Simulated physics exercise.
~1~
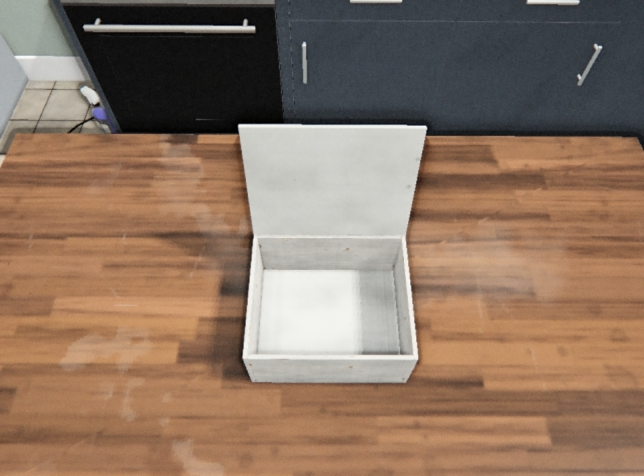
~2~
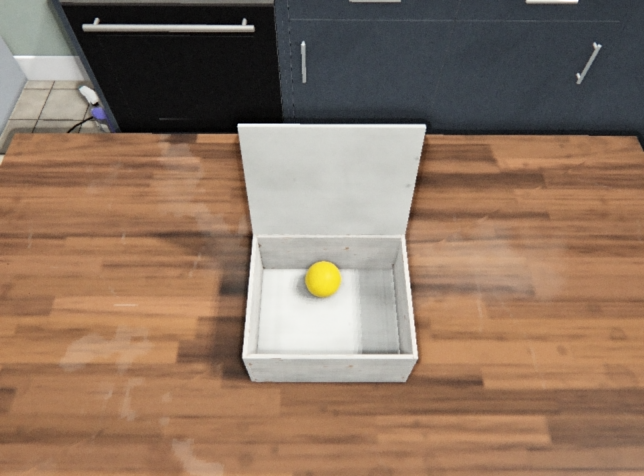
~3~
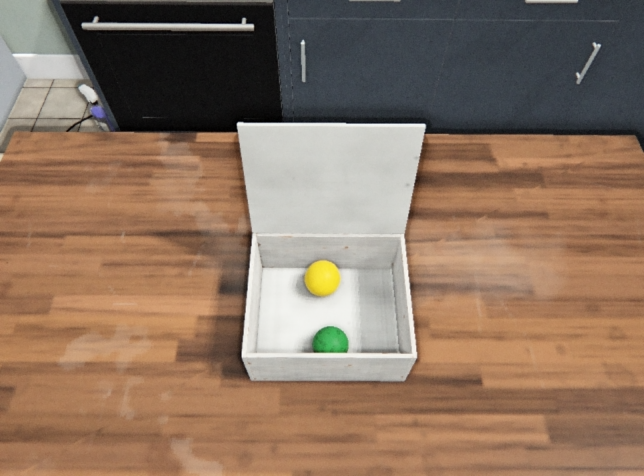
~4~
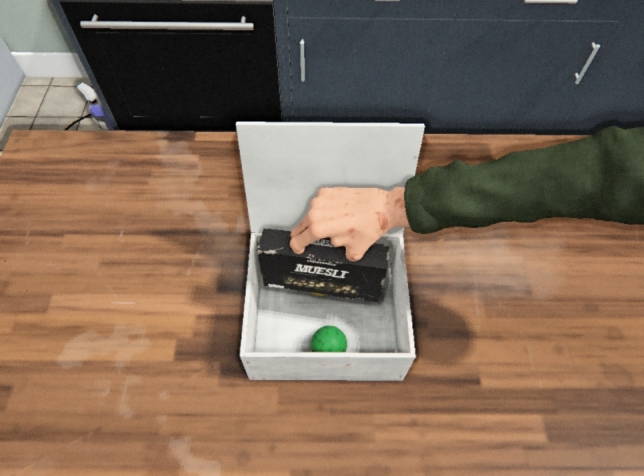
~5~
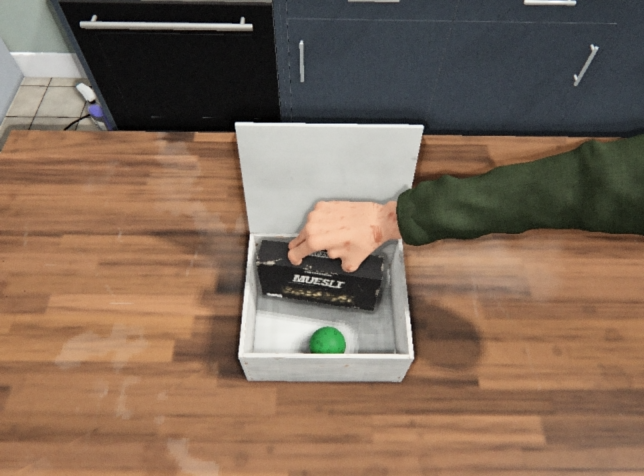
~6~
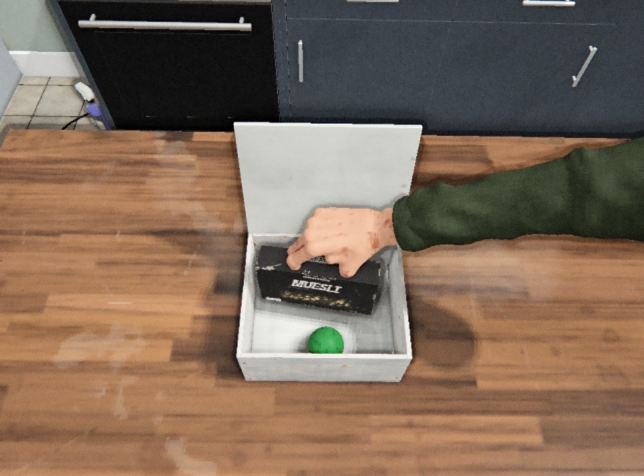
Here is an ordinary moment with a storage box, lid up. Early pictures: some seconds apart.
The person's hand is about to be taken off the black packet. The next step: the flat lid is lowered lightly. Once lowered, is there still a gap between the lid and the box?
Sits flush.
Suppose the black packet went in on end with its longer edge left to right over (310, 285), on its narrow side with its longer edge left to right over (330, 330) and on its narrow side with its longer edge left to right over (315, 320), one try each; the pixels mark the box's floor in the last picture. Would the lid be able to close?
With the first placement the lid remains open; with the second, it ends up closed; with the third, it ends up closed.
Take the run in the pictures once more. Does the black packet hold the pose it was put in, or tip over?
Simply put, the black packet gets tilted.
Then, 1.10 s on from there, lid starting down; black packet turned 39° from how it was put near (318, 317).
Then, 1.80 s on from there, lid 41° above the rim; black packet turned 39° from how it was put near (318, 317).
In the end, lid shut; toppled in the box, black packet; the other 2 unmoved. At the end, from the last picture's camera, black packet near (318, 317).
